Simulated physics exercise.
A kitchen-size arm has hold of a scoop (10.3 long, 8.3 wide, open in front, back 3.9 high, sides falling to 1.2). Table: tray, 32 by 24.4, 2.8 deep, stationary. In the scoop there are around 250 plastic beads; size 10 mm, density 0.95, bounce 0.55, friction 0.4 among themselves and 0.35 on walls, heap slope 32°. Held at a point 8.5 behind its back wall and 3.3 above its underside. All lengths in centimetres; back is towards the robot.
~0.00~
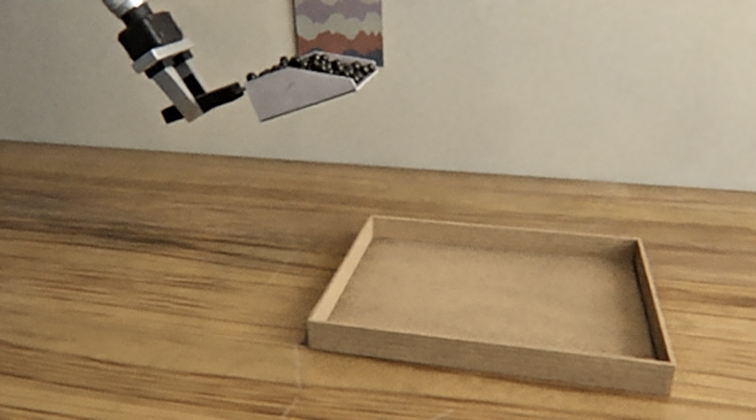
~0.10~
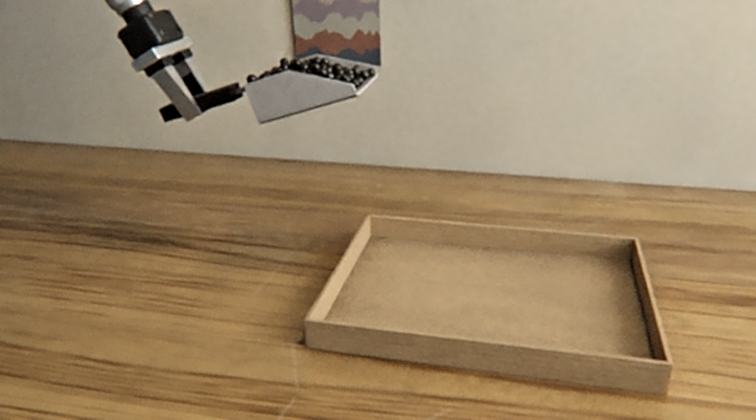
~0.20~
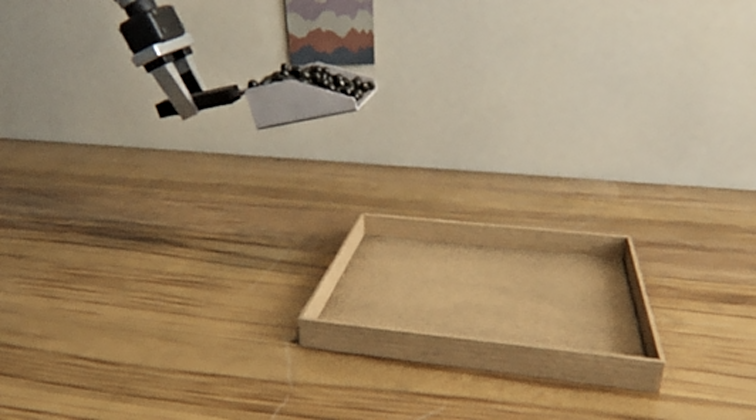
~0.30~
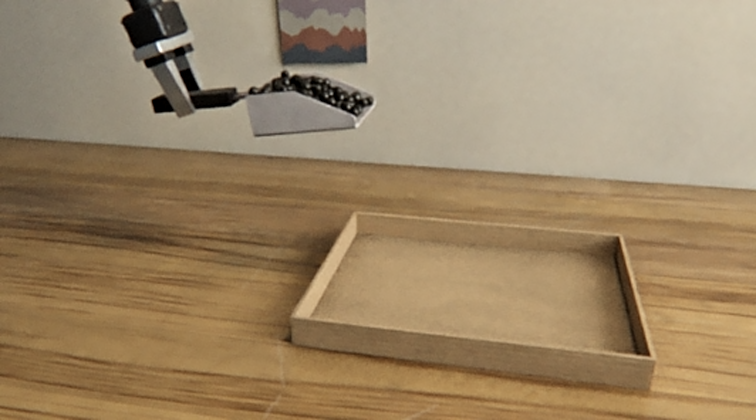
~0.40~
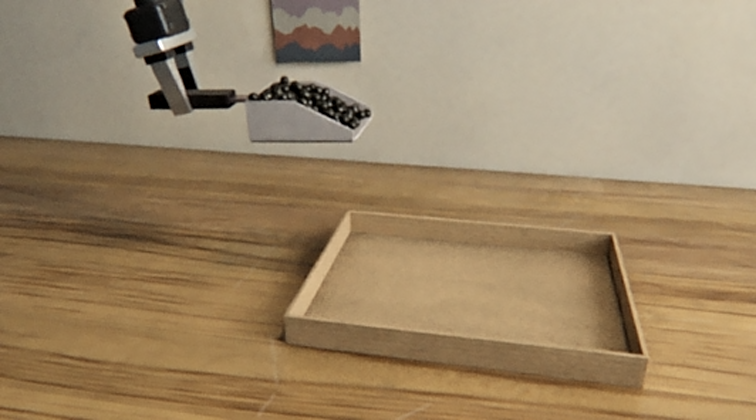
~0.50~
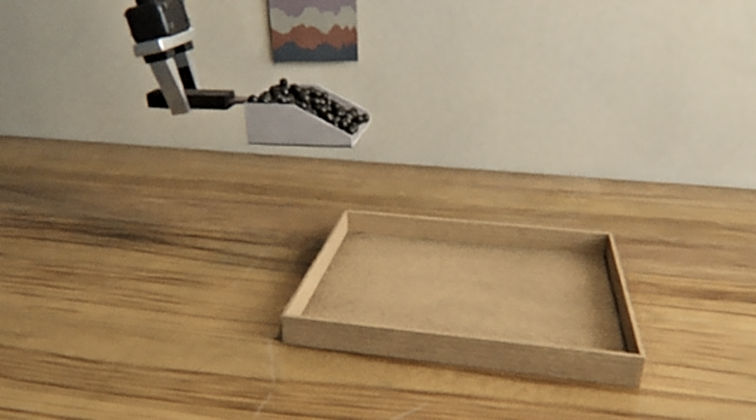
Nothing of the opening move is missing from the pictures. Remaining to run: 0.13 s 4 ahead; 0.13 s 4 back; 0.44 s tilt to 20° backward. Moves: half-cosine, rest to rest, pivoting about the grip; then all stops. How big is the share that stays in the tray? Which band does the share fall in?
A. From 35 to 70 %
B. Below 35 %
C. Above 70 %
Option A: From 35 to 70 %.
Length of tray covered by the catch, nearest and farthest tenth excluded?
Length: Close to 24 cm.
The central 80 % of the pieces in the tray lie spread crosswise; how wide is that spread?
Width of central eight tenths: Approx. 18 cm.
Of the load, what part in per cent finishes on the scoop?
Around 50 in a hundred.
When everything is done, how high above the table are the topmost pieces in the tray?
When it all comes to rest, you'd measure around 1.5 cm up from the table.
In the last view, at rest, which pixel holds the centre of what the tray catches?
Around (450, 286) in the last view.
By 0.78 s, tilted 2° backward, highest piece 20 above the table; 144 on the scoop, 3 in the tray, 104 in flight or on a rim.
By 1.06 s, tilted 16° backward, highest piece 23 above the table; 132 on the scoop, 117 in the tray, 1 on the table or floor, 1 in flight or on a rim.
By 1.40 s, tilted 20° backward, highest piece 24 above the table; 131 on the scoop, 118 in the tray, 1 on the table or floor, 1 in flight or on a rim.
By 2.45 s, tilted 20° backward, highest piece 24 above the table; 131 on the scoop, 119 in the tray, 1 on the table or floor.
Final count, 131 on the scoop, 119 in the tray, 1 on the table or floor. That is 47 % in the tray.
